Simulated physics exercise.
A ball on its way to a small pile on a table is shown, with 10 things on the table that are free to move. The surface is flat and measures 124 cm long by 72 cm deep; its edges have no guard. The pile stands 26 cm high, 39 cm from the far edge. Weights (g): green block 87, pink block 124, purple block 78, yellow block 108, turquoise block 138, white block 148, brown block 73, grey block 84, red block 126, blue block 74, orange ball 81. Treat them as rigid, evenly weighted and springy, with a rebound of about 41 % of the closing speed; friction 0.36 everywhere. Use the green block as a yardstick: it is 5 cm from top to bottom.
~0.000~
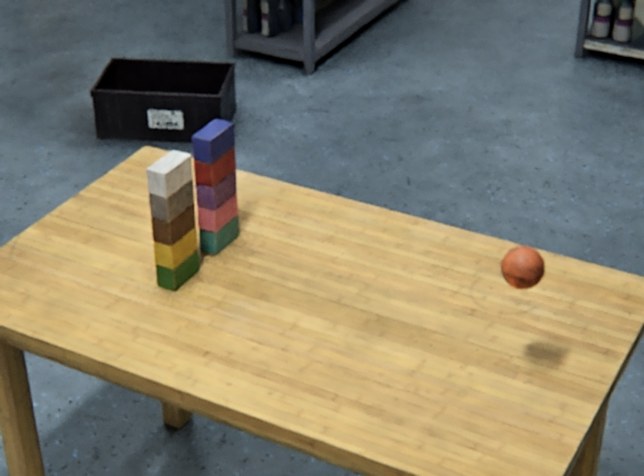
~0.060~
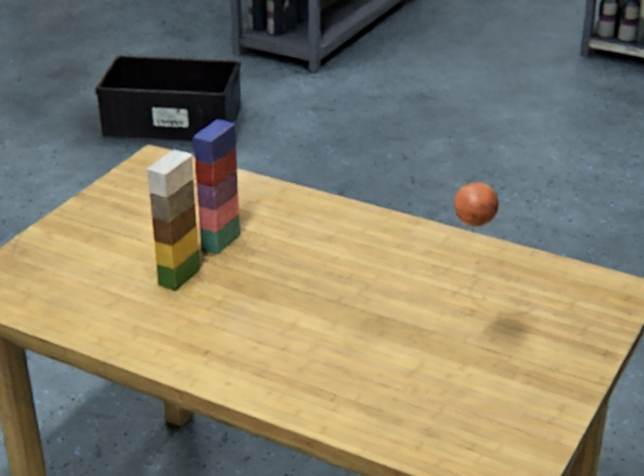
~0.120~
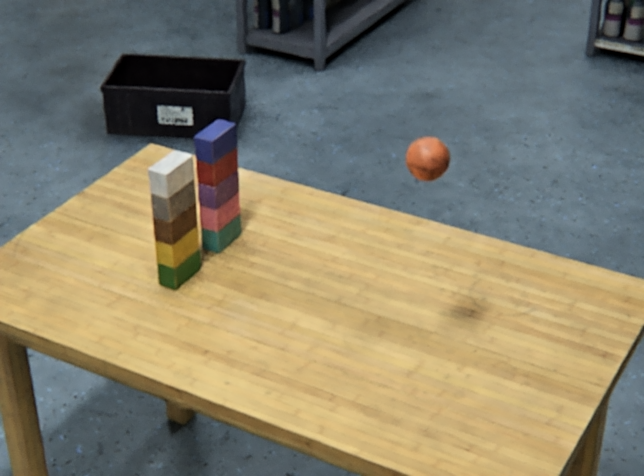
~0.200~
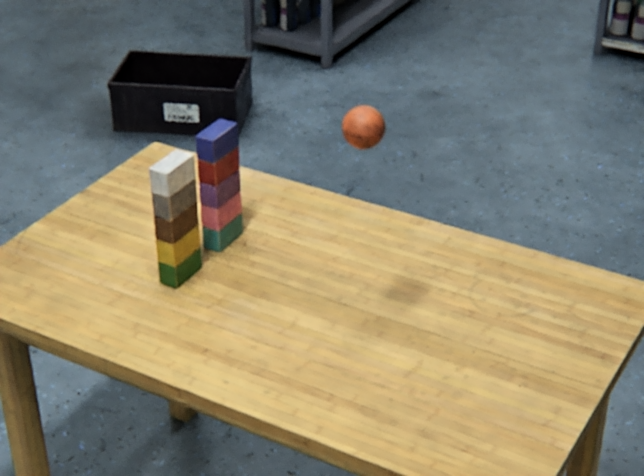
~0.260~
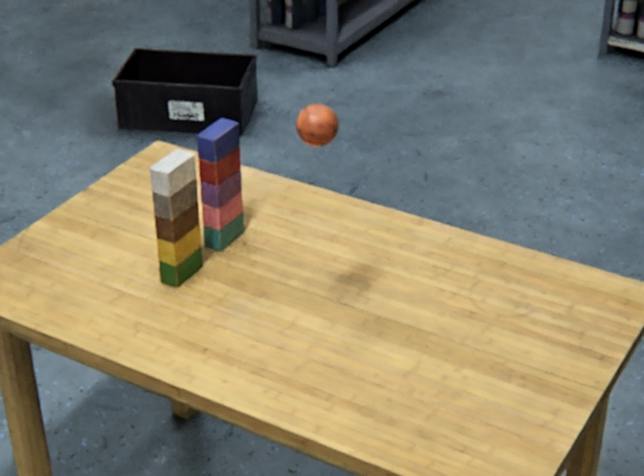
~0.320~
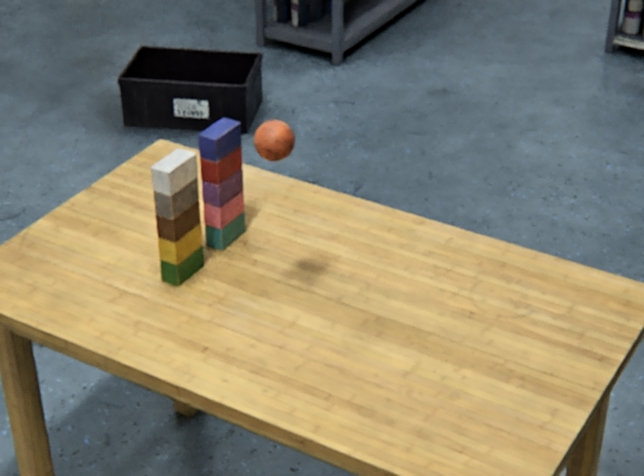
An orange ball arcs leftward through the air above a wooden table toward stacked coloured blocks.
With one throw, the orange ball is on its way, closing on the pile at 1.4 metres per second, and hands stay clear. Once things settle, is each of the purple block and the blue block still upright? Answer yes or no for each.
Purple block: Yes, blue block: Yes.
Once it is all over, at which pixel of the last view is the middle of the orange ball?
At about (242, 282).
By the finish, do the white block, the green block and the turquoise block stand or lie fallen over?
Here's how it ends: The white block comes down, the green block comes down, and the turquoise block never goes down.
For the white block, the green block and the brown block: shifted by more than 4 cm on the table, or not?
Here is how it goes: The white block moves off; next, the green block moves off; last, the brown block moves off.
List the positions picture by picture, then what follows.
In the first picture, 63 cm to the stack; orange ball (523, 268); purple block (216, 188); blue block (214, 141).
In the second picture, 54 cm to the stack; orange ball (477, 205); yellow block (177, 245).
In the third picture, 45 cm to the stack; orange ball (428, 159); white block (172, 174).
In the fourth picture, 34 cm to the stack; orange ball (364, 127); grey block (175, 197).
In the fifth picture, 25 cm to the stack; orange ball (317, 125); green block (181, 264).
In the sixth picture, 16 cm to the stack; orange ball (275, 141); purple block (223, 185); blue block (220, 140).
Around 0.62 s, orange ball near (221, 260); grey block at 17° to upright; brown block at 14° to upright; white block at 17° to upright.
Around 0.82 s, orange ball near (237, 280); white block on its side; brown block at 60° to upright; grey block on its side.
Around 1.02 s, orange ball near (241, 281); yellow block on its side; white block upside down; brown block upside down.
Finally (1.8 s), on their side or leaning hard on the table, green block, yellow block, white block, brown block and grey block; the other 5 still in place (within 4 cm). Final places as that camera would see them, purple block near (223, 185), blue block near (220, 140).
